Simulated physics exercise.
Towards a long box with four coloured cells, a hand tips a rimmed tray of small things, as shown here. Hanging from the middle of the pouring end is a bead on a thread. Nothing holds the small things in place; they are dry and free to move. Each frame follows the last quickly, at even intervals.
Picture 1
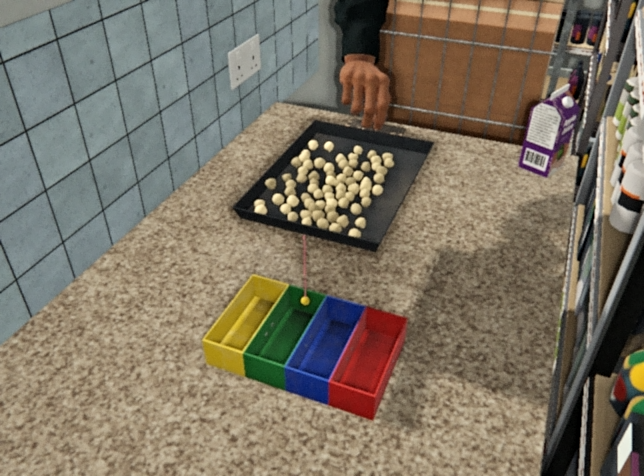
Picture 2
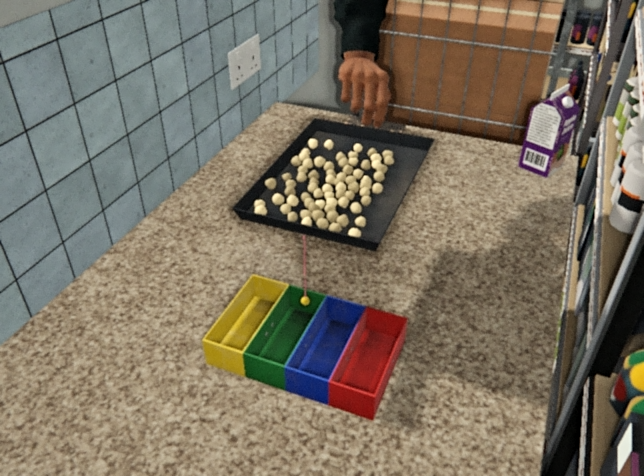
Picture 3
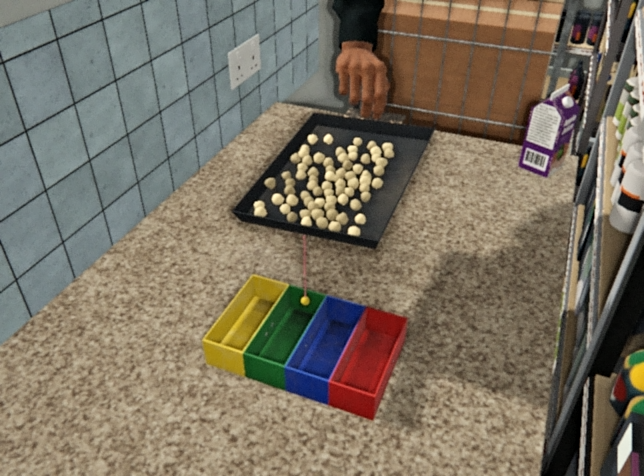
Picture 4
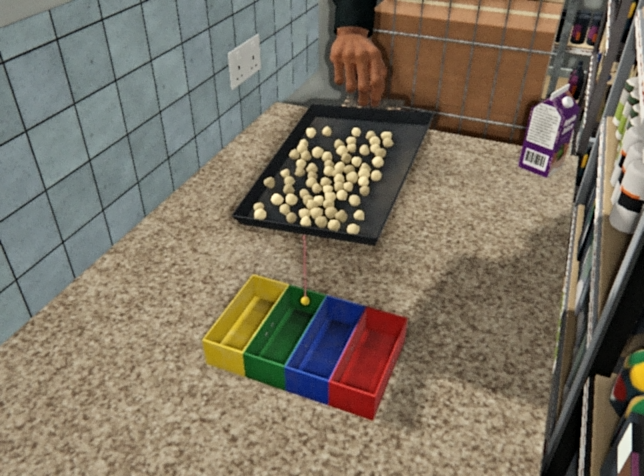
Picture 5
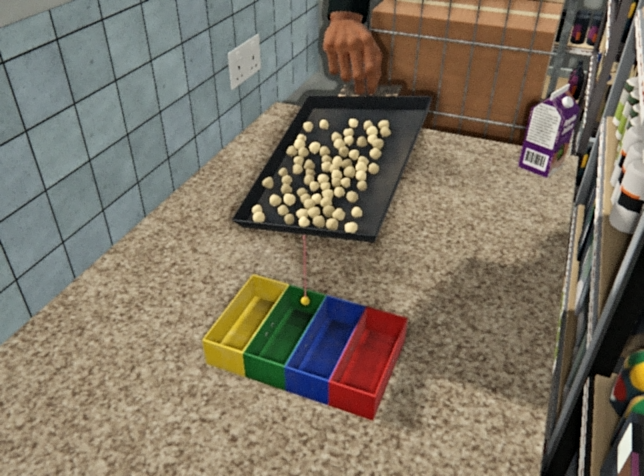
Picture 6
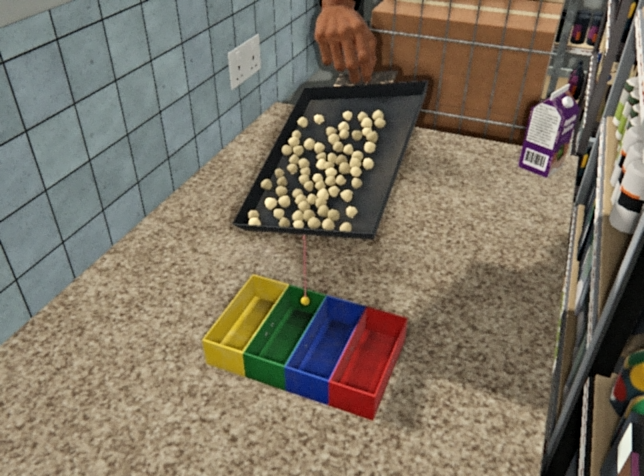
On a speckled counter beside a blue tiled wall, a hand lifted the far end of a dark tray of macadamia nuts, tilting it towards four coloured cells, its near left corner dipping lowest.
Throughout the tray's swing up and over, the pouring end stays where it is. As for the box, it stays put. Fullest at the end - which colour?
Yellow cell.
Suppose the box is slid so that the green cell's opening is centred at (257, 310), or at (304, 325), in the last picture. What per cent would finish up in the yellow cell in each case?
The first position comes out at 30 per cent, the other at 40 per cent.
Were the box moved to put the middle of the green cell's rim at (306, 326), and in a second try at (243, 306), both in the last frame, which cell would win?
First try: The cell in yellow. Second try: Green.
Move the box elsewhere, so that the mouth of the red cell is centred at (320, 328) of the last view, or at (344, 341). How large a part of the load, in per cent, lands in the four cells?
First about 100, then 90 per cent.
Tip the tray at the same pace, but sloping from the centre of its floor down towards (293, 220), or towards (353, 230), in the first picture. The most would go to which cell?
Try 1 - that yellow cell; try 2 - the red one.
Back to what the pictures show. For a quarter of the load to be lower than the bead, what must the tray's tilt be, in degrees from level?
Around 95° of tilt.
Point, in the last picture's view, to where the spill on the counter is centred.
Centre: Close to (186, 319).
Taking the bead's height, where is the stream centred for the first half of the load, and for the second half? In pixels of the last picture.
Early-half point (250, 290); late-half point (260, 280).
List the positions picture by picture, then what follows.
The first picture shows corners of the pouring end at (240, 206) and (376, 239), level; middle of the load at (339, 184), macadamia nuts; bead on its thread at (305, 301); yellow cell at (224, 356); green cell at (265, 369); blue cell at (307, 383); red cell at (352, 398).
The second picture shows corners of the pouring end at (239, 206) and (376, 238), level; middle of the load at (339, 183).
The third picture shows corners of the pouring end at (239, 209) and (375, 236), tipped barely, lowest at the left corner; middle of the load at (339, 179).
The fourth picture shows corners of the pouring end at (238, 213) and (373, 234), tipped a little, lowest at the left corner; middle of the load at (338, 174).
The fifth picture shows corners of the pouring end at (238, 217) and (371, 231), tipped clearly, lowest at the left corner; middle of the load at (335, 170).
The sixth picture shows corners of the pouring end at (239, 220) and (369, 229), tipped clearly, lowest at the left corner; middle of the load at (330, 167), most on the move; yellow cell at (224, 356); green cell at (265, 369); blue cell at (307, 383); red cell at (352, 398).
Soon, tray tipped steeply; nearly all on the tray; a small part falling or outside the box.
A while on, tray tipped past a quarter turn; a small part on the tray; about two thirds in the yellow cell; a small part in the green cell; about a quarter falling or outside the box.
Towards the end, tray tipped past a quarter turn; most in the yellow cell; a small part in the green cell; about a quarter falling or outside the box.
Finally, tray tipped past a quarter turn; most in the yellow cell; a small part in the green cell; none in the red cell; none in the blue cell; about a quarter outside the box.
